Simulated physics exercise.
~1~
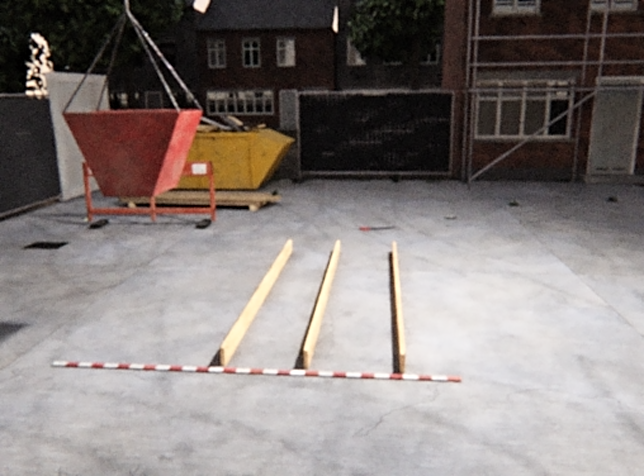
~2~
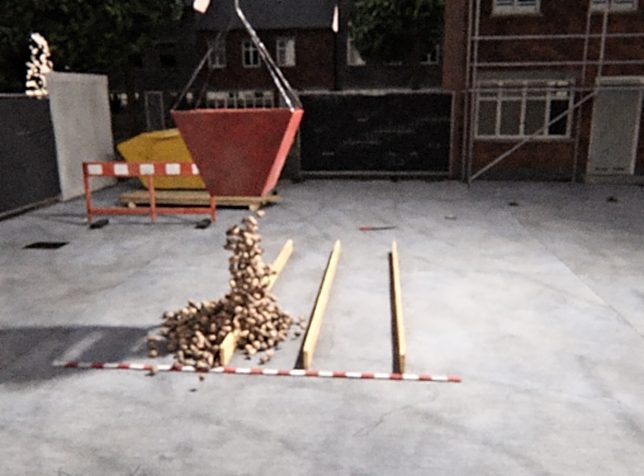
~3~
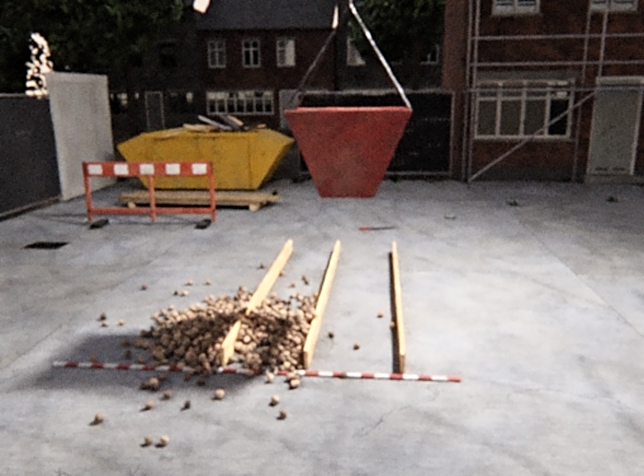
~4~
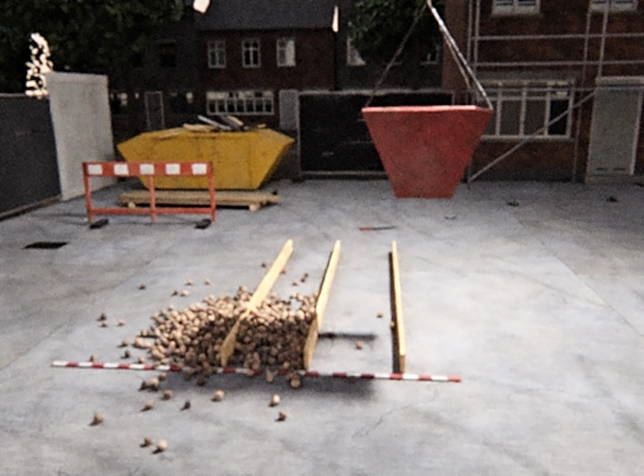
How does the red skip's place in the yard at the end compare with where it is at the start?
At the start the red skip hangs on the left, in front of the yellow skip. By the end it hangs well to the right, beyond the dark gate and partly in front of the brick house on the right.
